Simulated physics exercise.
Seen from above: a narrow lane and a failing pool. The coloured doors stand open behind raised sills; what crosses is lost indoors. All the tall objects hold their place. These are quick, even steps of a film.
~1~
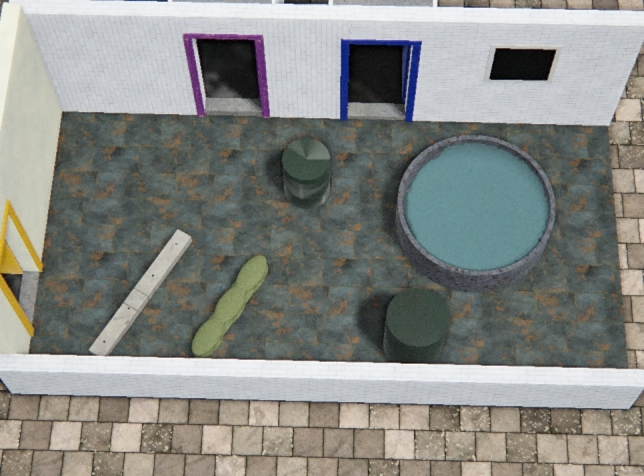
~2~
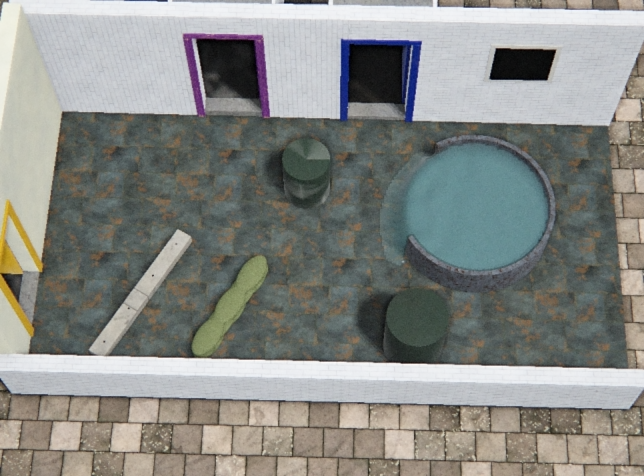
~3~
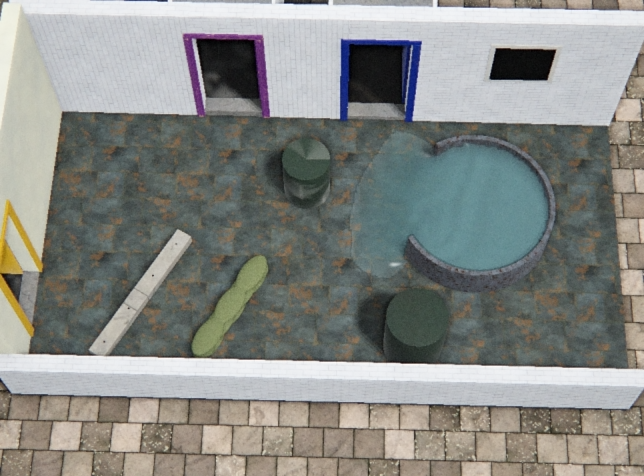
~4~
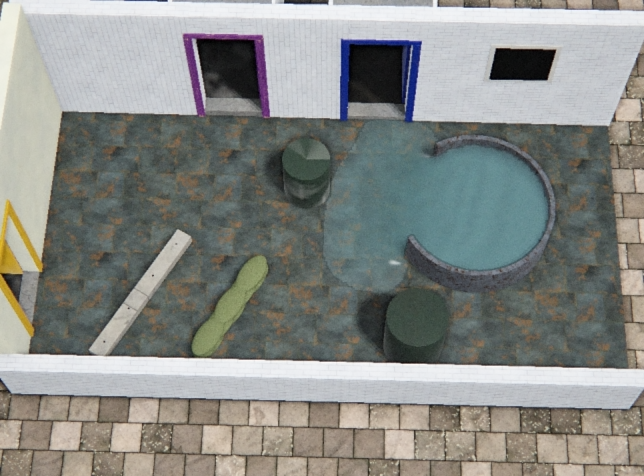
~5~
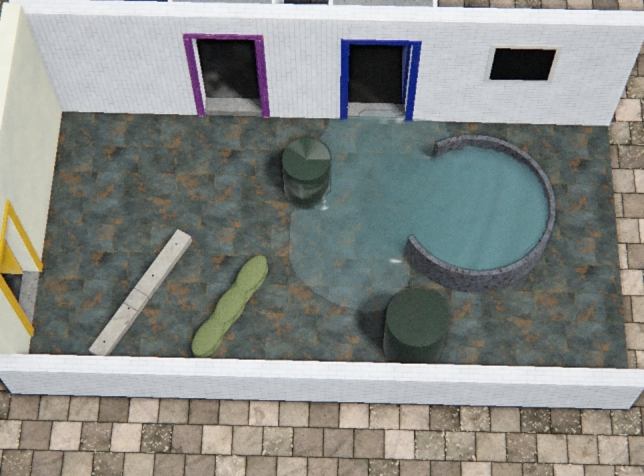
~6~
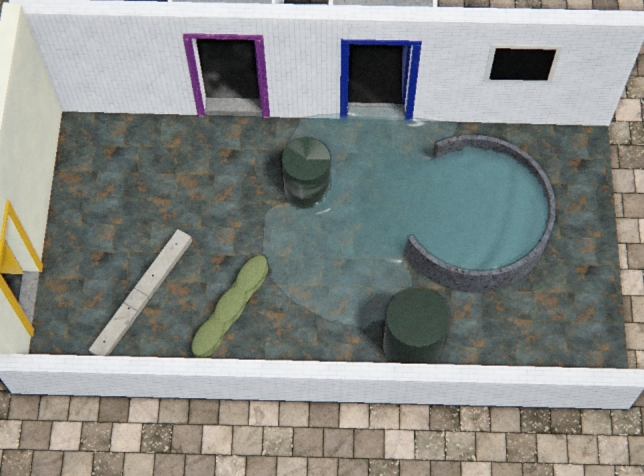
A round stone-rimmed pool of blue-green water stands on the right of a walled, slate-floored yard, seen from above by a still camera. Two dark green cylinders, a lumpy green shape and a pale beam stand or lie around it, with purple and blue doorways behind and a yellow one at left. The rim opens on its left, and water pours out, spreading leftward across the floor, around the rear cylinder and to the back wall.
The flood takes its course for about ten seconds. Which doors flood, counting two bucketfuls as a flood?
In the end: The yellow door floods; the blue door floods; the purple door holds within the limit.
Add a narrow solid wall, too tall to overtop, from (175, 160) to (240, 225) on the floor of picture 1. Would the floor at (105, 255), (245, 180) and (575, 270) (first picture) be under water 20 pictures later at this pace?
In that order: Clear, flooded, dry.
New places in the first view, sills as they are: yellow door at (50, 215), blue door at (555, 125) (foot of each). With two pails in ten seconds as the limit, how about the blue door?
My reading: The blue one holds.
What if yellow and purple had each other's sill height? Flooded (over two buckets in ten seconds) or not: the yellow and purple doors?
In short: Yellow is under; purple lets more in.
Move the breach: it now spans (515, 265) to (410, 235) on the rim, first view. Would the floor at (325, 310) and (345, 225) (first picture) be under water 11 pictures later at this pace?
In that order: Covered, no water.
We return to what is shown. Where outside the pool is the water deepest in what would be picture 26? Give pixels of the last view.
I would point to (55, 170).
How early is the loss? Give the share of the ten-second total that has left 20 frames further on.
Some 25 per cent.
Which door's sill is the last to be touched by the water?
That is the yellow door.
A moment on, water covers 30 % of the floor; the yellow door not reached, the blue door under two buckets in, the purple door wet at the sill, nothing in.
Next, water covers 45 % of the floor; the yellow door not reached, the blue door over two buckets in, the purple door wet at the sill, nothing in.
Then, water covers 60 % of the floor; the yellow door not reached, the blue door over two buckets in, the purple door wet at the sill, nothing in.
Later, water covers 75 % of the floor; the yellow door under two buckets in, the blue door far over two buckets in, the purple door wet at the sill, nothing in.
In the end, water covers 80 % of the floor; the yellow door over two buckets in, the blue door far over two buckets in, the purple door wet at the sill, nothing in.
